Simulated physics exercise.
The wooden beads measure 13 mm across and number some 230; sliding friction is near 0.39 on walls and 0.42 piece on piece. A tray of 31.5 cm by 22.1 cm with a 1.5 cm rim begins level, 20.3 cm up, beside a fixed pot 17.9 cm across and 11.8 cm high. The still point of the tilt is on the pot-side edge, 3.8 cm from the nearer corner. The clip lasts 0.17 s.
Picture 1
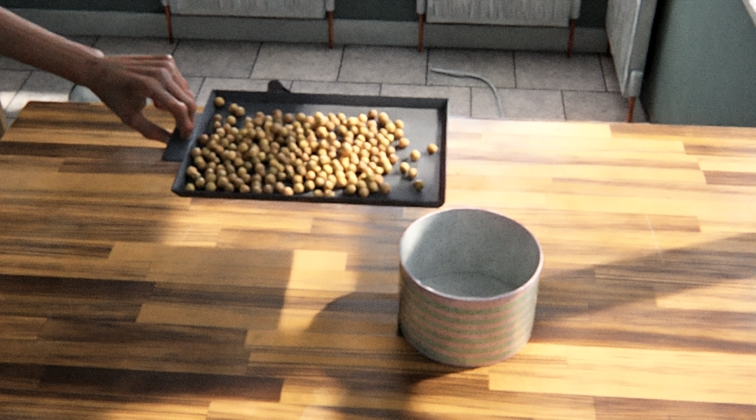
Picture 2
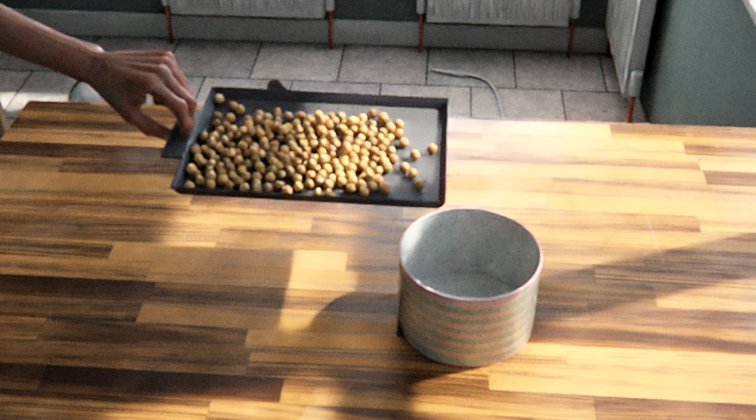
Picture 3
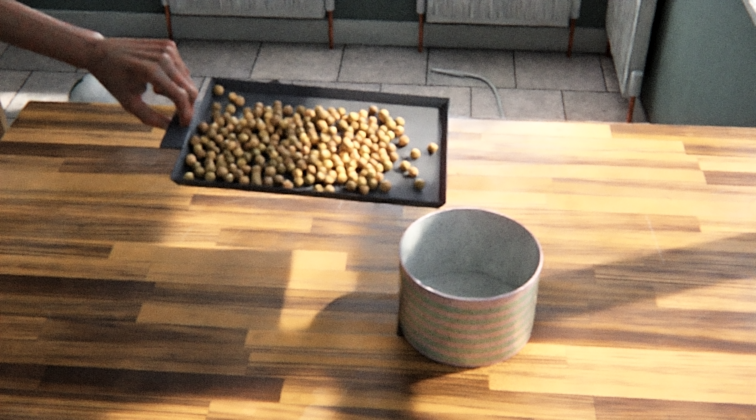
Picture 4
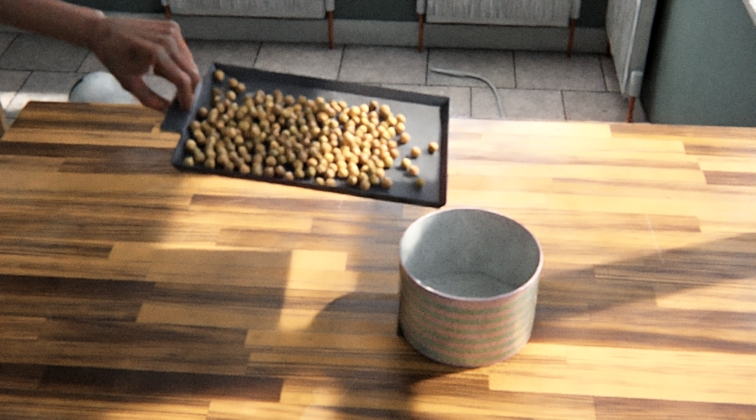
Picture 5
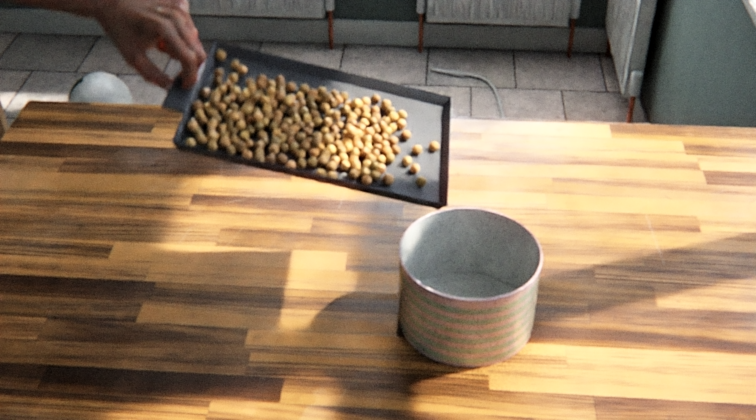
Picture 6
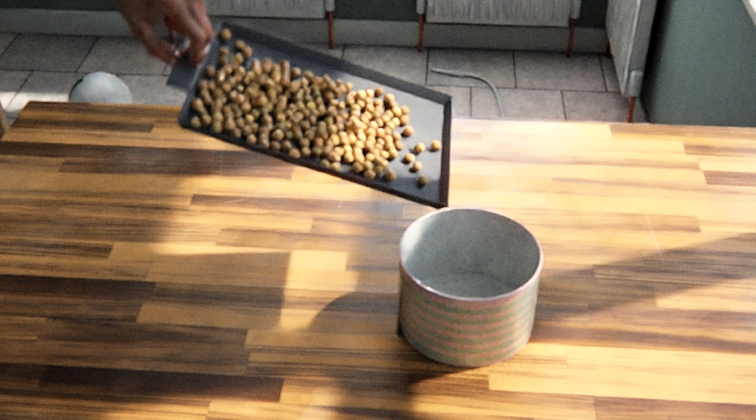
On a sunlit striped wooden table, a hand holds a dark tray of small round beads near an empty round pot, then steadily raises the tray's left end, tilting it down toward the right while the pot stays still.
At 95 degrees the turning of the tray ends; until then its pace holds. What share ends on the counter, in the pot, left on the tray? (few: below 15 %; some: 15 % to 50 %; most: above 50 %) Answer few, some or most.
On the counter: Some; in the pot: Most; left on the tray: Few.
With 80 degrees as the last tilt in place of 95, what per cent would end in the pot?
Then about 65 per cent.
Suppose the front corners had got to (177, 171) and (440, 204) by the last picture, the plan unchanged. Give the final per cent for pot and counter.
Pot 45, counter 55.
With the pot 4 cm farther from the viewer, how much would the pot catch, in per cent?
It would be near 65 per cent.
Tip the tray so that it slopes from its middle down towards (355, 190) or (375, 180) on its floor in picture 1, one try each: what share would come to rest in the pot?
About 40 and 65 per cent.
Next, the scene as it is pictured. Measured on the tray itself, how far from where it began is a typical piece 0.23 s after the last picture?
About 5 cm.
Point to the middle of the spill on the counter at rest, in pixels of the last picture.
Around (621, 264).
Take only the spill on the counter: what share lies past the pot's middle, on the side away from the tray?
Roughly 100 per cent.
Then, 0.23 s after the last picture, tilt 59 degrees; the tray holds 100 %, the pot 0 %.
Then, 0.38 s after the last picture, tilt 85 degrees; the tray holds 65 %, the pot 5 %.
Then, 0.65 s after the last picture, tilt 95 degrees; the tray holds 0 %, the pot 60 %.
In the end, counter 35 %, pot 65 %, tray 0 %.
